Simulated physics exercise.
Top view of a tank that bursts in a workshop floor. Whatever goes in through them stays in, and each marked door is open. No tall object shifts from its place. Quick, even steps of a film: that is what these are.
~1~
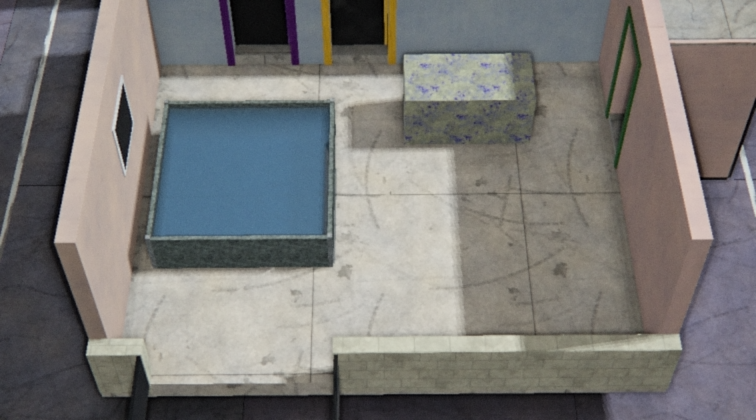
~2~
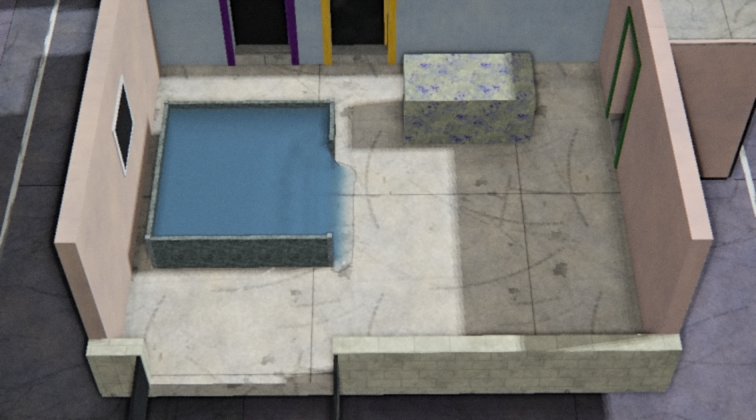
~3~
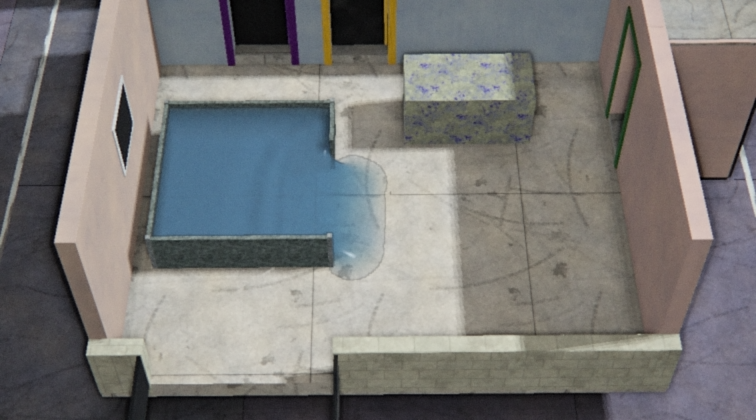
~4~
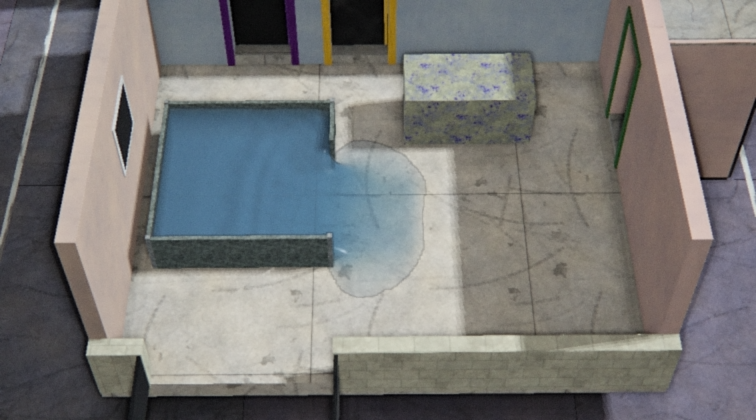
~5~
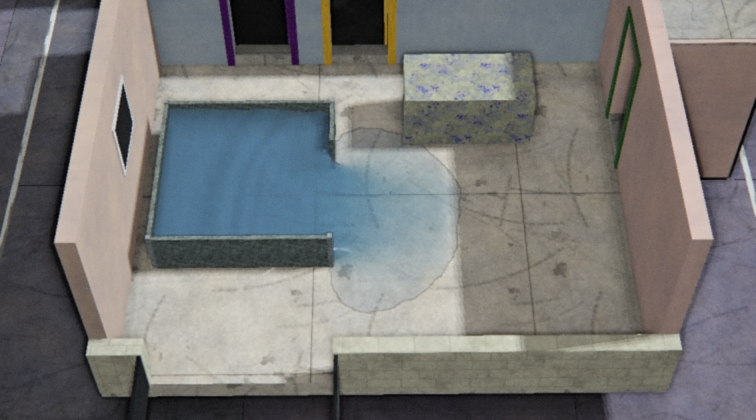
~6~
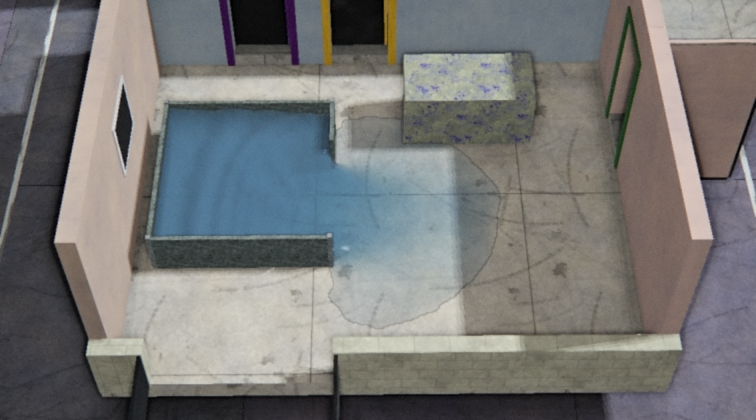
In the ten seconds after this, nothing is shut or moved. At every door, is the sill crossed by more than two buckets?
The green door will allow in an excess, the yellow door will allow in no excess, the purple door will allow in no excess.
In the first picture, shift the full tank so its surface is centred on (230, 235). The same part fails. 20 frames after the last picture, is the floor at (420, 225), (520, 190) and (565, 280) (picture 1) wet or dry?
My reading is hit by the flood first, hit by the flood next and hit by the flood last.
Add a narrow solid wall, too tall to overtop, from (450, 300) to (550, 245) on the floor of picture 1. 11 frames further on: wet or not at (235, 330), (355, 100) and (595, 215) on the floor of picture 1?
Untouched, untouched, submerged.
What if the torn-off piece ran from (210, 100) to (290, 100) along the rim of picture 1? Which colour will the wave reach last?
Answer: The green door.
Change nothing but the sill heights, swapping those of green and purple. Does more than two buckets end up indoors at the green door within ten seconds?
I'd say green gets swamped there.
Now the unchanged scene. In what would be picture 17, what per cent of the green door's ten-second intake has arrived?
Close to 10 percent.
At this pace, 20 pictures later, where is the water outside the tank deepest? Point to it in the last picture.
Somewhere near (606, 329).
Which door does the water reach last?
Answer: The door marked purple.
A moment on, water covers 40 % of the floor; the green door not reached, the yellow door not reached, the purple door not reached.
Next, water covers 50 % of the floor; the green door under two buckets in, the yellow door wet at the sill, nothing in, the purple door not reached.
Then, water covers 55 % of the floor; the green door far over two buckets in, the yellow door wet at the sill, nothing in, the purple door not reached.
Later, water covers 75 % of the floor; the green door far over two buckets in, the yellow door wet at the sill, nothing in, the purple door not reached.
In the end, water covers 100 % of the floor; the green door far over two buckets in, the yellow door wet at the sill, nothing in, the purple door wet at the sill, nothing in.
